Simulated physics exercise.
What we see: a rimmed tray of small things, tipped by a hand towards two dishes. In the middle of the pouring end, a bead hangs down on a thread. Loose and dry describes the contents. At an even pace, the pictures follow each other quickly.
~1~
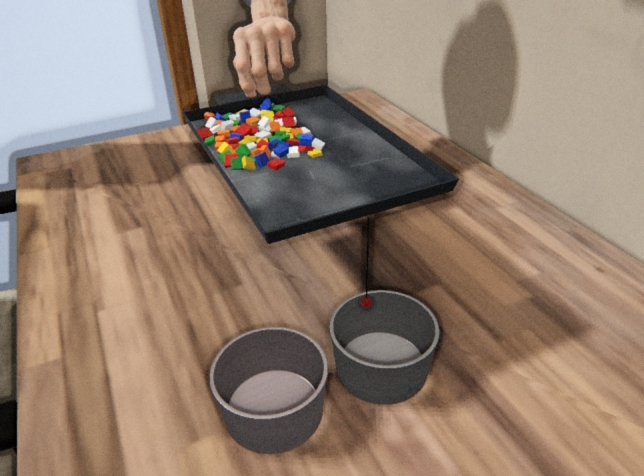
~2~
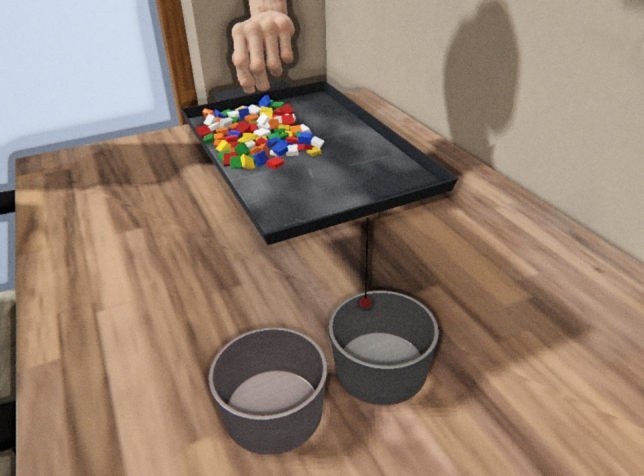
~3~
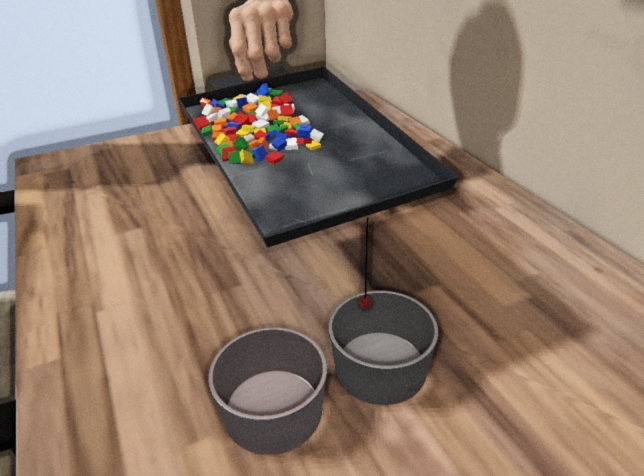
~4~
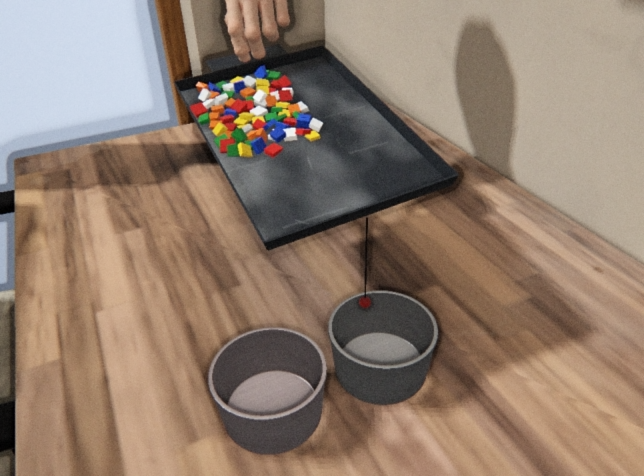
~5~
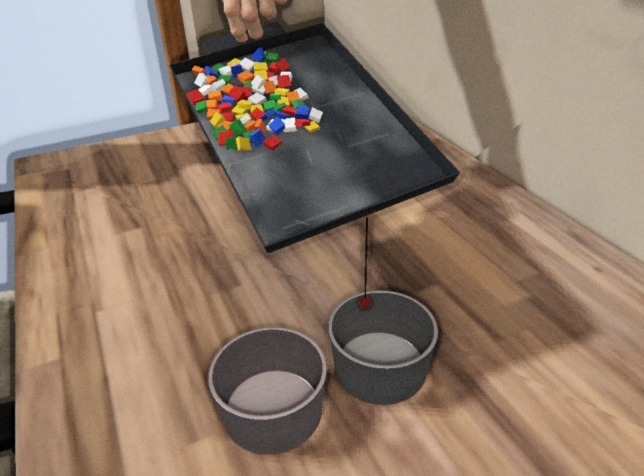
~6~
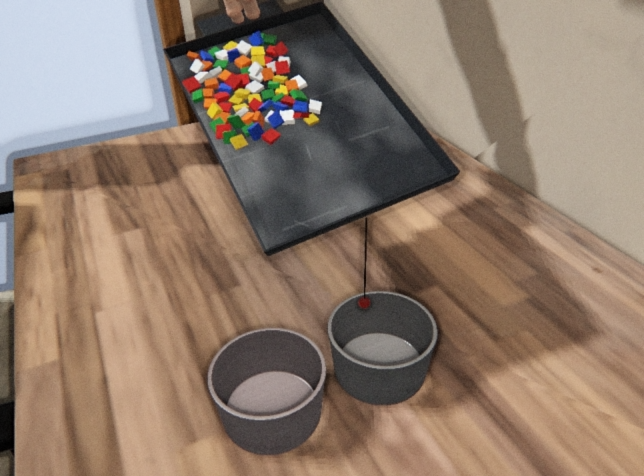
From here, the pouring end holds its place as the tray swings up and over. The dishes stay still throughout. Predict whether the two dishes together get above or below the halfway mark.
Above.
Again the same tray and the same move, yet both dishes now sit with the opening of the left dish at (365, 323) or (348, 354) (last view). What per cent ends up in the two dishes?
First try: Roughly 10 per cent; second try: Roughly 40 per cent.
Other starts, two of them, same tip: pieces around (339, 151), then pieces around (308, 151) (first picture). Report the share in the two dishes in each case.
You'd see roughly 80 per cent first and roughly 80 per cent second.
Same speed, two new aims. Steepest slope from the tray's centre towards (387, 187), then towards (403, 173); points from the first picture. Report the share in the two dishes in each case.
That comes to 20 per cent the first time and 0 per cent the second.
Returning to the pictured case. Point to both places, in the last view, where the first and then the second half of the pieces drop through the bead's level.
Early half (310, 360), late half (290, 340).
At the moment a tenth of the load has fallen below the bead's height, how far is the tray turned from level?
75°, roughly.
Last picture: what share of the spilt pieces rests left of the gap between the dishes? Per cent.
It works out at some 30 percent.
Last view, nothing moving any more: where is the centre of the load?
Somewhere close to (294, 410) in the last picture.
Soon after the last picture, tray tipped steeply; most on the tray; a small part in the air.
A little later, tray tipped past a quarter turn; a stray few on the tray; about half in the left dish; a small part in the right dish; about a third outside both; a stray few in the air.
Later still, tray tipped past a quarter turn; about two thirds in the left dish; a small part in the right dish; about a third outside both.
At rest, tray tipped past a quarter turn; about two thirds in the left dish; a small part in the right dish; about a third outside both.
